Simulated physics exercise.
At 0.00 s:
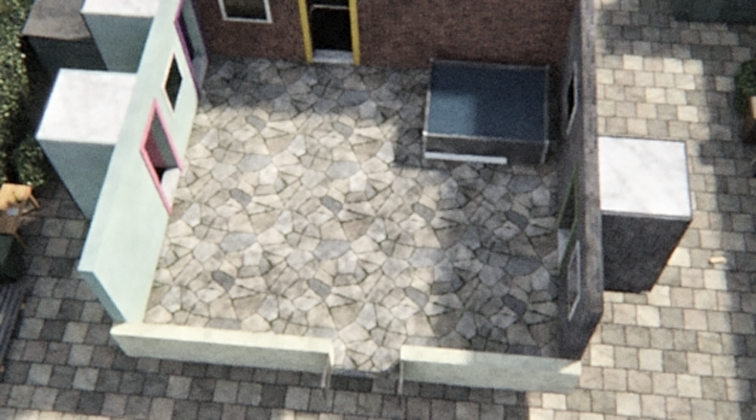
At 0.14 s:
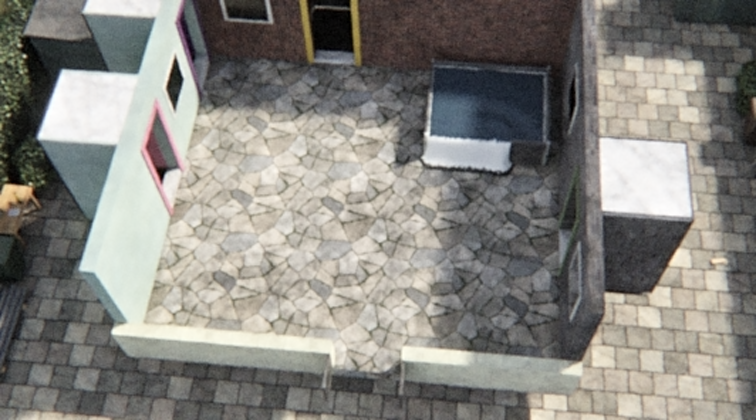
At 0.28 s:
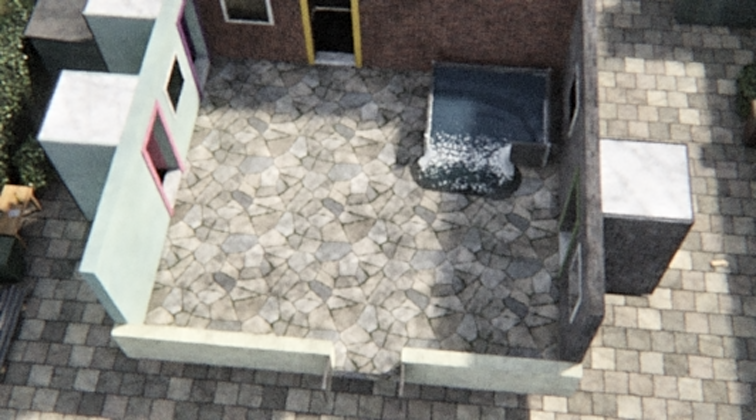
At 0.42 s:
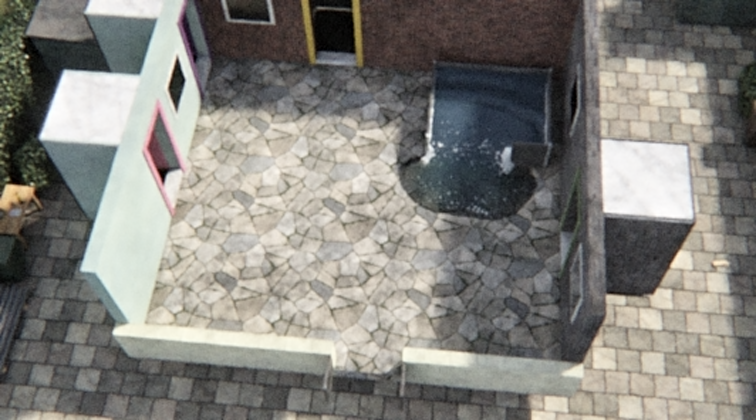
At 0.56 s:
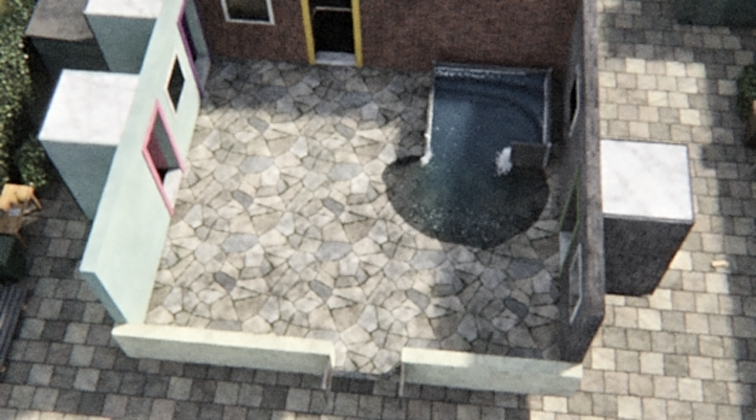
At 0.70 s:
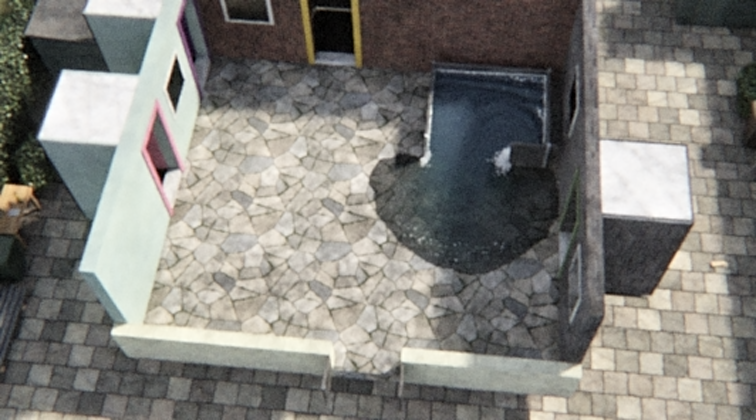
In a walled back court with a stone floor, part of an open tank's front wall gave way, and water poured out in a white rush, then spread across the paving in a widening dark pool.
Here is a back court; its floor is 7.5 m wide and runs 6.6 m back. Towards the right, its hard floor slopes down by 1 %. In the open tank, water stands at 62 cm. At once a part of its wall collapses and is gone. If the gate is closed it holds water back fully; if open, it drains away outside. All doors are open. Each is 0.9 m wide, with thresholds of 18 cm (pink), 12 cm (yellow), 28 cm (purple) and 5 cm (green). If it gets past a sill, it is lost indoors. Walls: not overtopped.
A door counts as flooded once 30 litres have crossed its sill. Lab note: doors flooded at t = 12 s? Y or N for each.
In the end the pink door will see an amount within the limit come in, the yellow door will see an amount within the limit come in, the purple door will see an amount within the limit come in, the green door will see too much water come in.
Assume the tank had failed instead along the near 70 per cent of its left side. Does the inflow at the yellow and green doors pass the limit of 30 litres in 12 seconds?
Yellow stays inside, green stays inside, judged against that limit.
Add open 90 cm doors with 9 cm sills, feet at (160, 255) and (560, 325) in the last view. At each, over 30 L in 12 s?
The first door falls short and the second gets there.
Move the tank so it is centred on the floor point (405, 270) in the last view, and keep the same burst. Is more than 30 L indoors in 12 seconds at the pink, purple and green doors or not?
Pink: Within limit; purple: Within limit; green: Within limit.
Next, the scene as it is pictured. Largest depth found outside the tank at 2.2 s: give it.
About 40 cm at most.
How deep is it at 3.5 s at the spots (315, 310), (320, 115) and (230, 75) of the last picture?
Depth readings in turn - 3, 0, 0 cm.
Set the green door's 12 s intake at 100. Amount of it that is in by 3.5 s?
10 percent or so by then.
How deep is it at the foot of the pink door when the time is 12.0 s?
I'd put it near 3.0 cm.
After 1.4 s water covers 30 % of the floor and is deepest (30 cm) near (455, 162); pink door not reached, yellow door not reached, purple door not reached, green door 8 cm at the sill, 0 L in.
After 2.2 s water covers 40 % of the floor and is deepest (40 cm) near (543, 376); pink door not reached, yellow door not reached, purple door not reached, green door 7 cm at the sill, 6 L in.
After 3.5 s water covers 55 % of the floor and is deepest (23 cm) near (543, 376); pink door not reached, yellow door not reached, purple door not reached, green door 7 cm at the sill, 10 L in.
After 7.0 s water covers 65 % of the floor and is deepest (10 cm) near (553, 377); pink door 3 cm at the sill, 0 L in, yellow door not reached, purple door not reached, green door 10 cm at the sill, 72 L in.
After 12.0 s water covers 95 % of the floor and is deepest (8 cm) near (555, 92); pink door 3 cm at the sill, 0 L in, yellow door 5 cm at the sill, 0 L in, purple door 3 cm at the sill, 0 L in, green door 6 cm at the sill, 106 L in.
